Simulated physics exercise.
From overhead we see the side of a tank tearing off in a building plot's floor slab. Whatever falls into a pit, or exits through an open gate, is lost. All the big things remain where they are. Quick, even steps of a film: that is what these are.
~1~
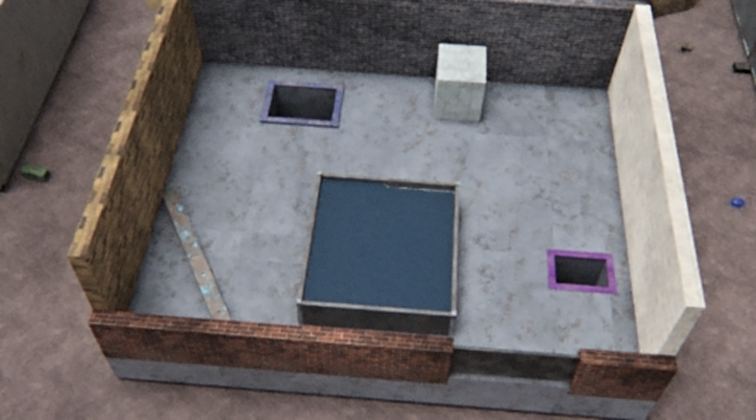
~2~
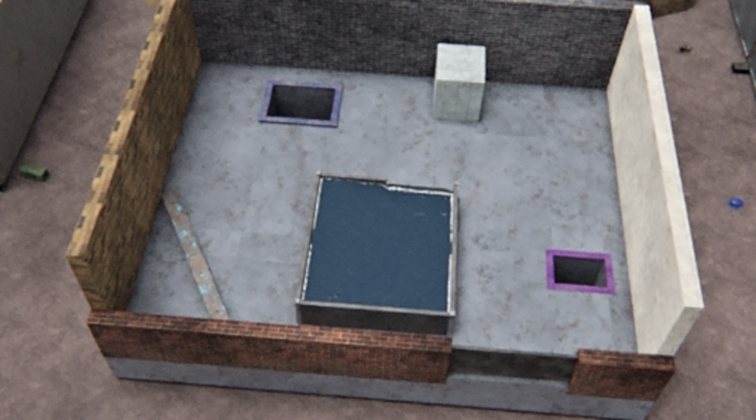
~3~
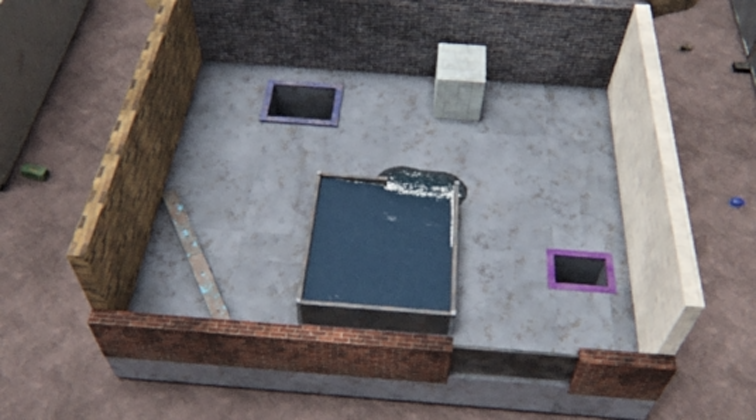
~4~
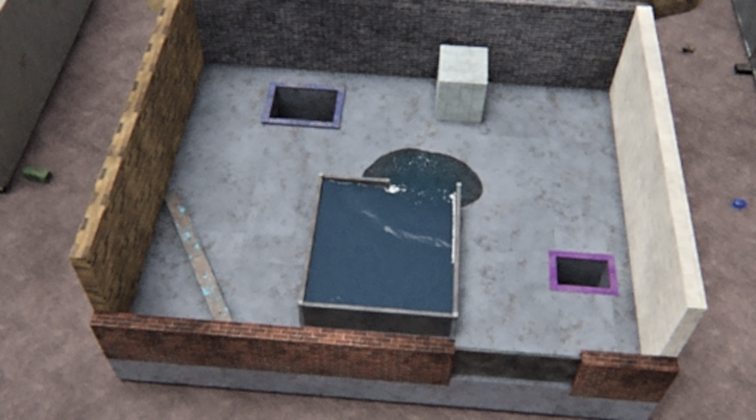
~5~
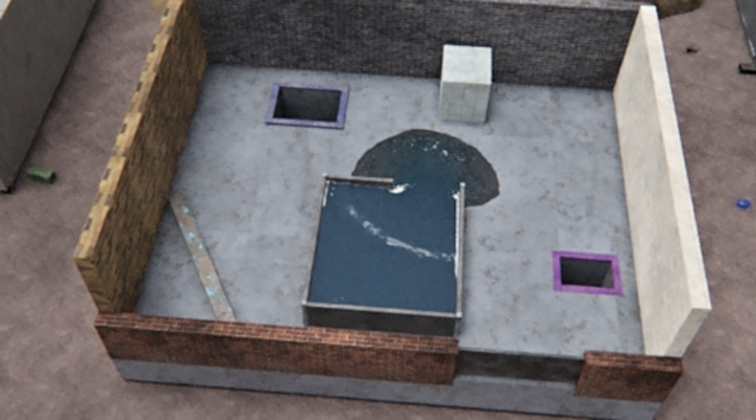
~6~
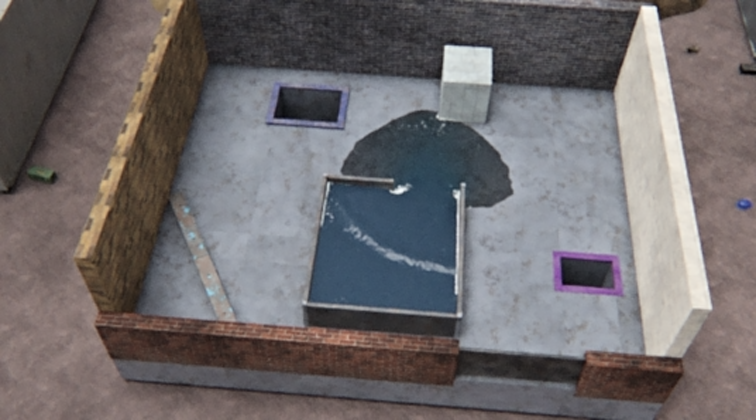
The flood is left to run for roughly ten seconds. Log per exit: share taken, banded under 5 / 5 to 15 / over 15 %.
In the end the gate never reaches five per cent; the blue pit holds five to fifteen per cent; the purple pit holds five to fifteen per cent.
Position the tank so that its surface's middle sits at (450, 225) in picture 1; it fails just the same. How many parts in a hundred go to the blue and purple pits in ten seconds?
After ten seconds: Blue pit at 4 percent, purple pit at 15 percent.
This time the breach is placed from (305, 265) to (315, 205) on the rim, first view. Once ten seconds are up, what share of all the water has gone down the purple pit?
Approximate share, purple: 2 in a hundred.
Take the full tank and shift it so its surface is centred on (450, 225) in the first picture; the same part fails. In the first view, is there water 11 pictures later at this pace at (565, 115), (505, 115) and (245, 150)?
Taking them as they were asked, they come out soaked, soaked, bone dry.
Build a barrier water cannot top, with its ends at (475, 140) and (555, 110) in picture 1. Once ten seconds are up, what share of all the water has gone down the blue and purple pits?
Estimated shares: Blue 14 percent, purple 8 percent.
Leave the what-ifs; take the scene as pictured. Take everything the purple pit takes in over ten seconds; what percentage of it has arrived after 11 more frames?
My guess is about 0 %.
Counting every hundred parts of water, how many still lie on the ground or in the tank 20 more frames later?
My figure: Some 98 per cent.
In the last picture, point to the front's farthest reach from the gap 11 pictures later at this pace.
I'd say near (598, 95).
A moment on, water covers 20 % of the floor; the gate 0 %, the blue pit 0 %, the purple pit 0 %.
Next, water covers 30 % of the floor; the gate 0 %, the blue pit 0 %, the purple pit 0 %.
Then, water covers 35 % of the floor; the gate 0 %, the blue pit 2 %, the purple pit 0 %.
Later, water covers 60 % of the floor; the gate 0 %, the blue pit 6 %, the purple pit 2 %.
In the end, water covers 85 % of the floor; the gate 0 %, the blue pit 9 %, the purple pit 10 %.
